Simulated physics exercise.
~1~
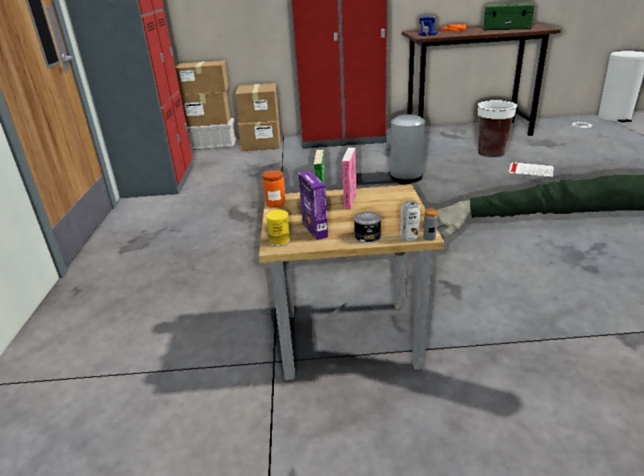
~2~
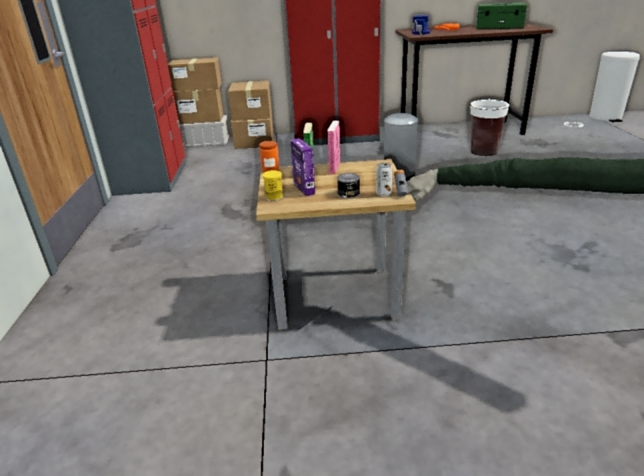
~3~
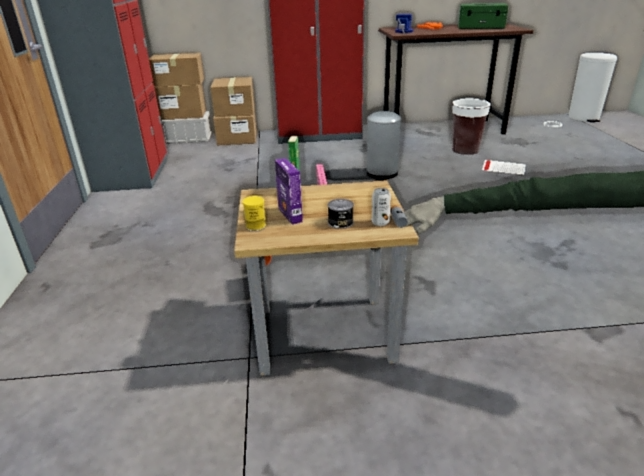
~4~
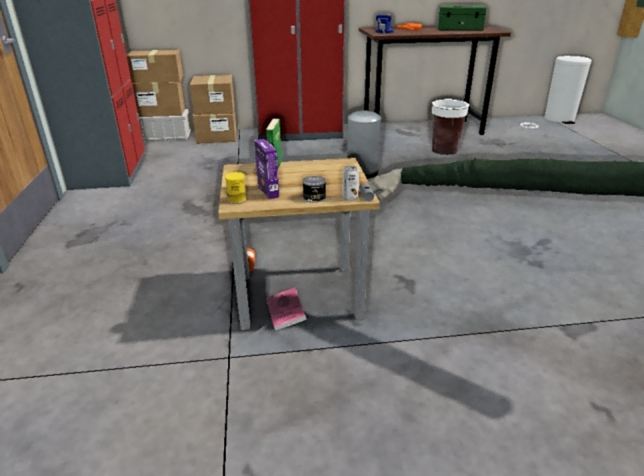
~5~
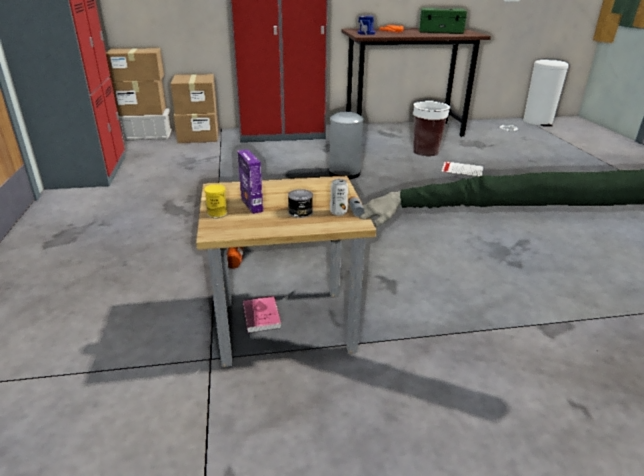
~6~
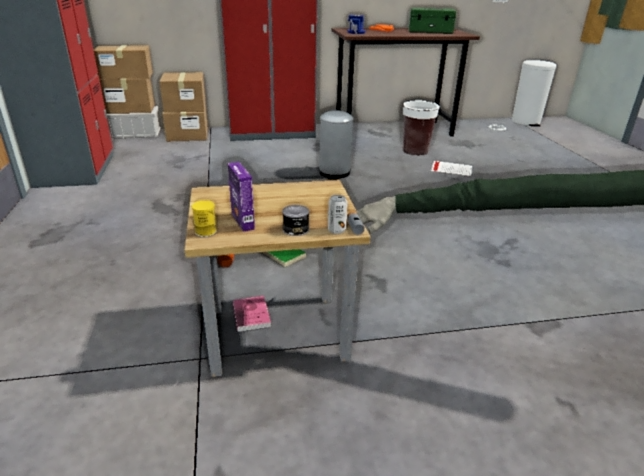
In a garage, a small table jolts, dropping an orange jar, pink book and green book, leaving four items standing, one toppled.
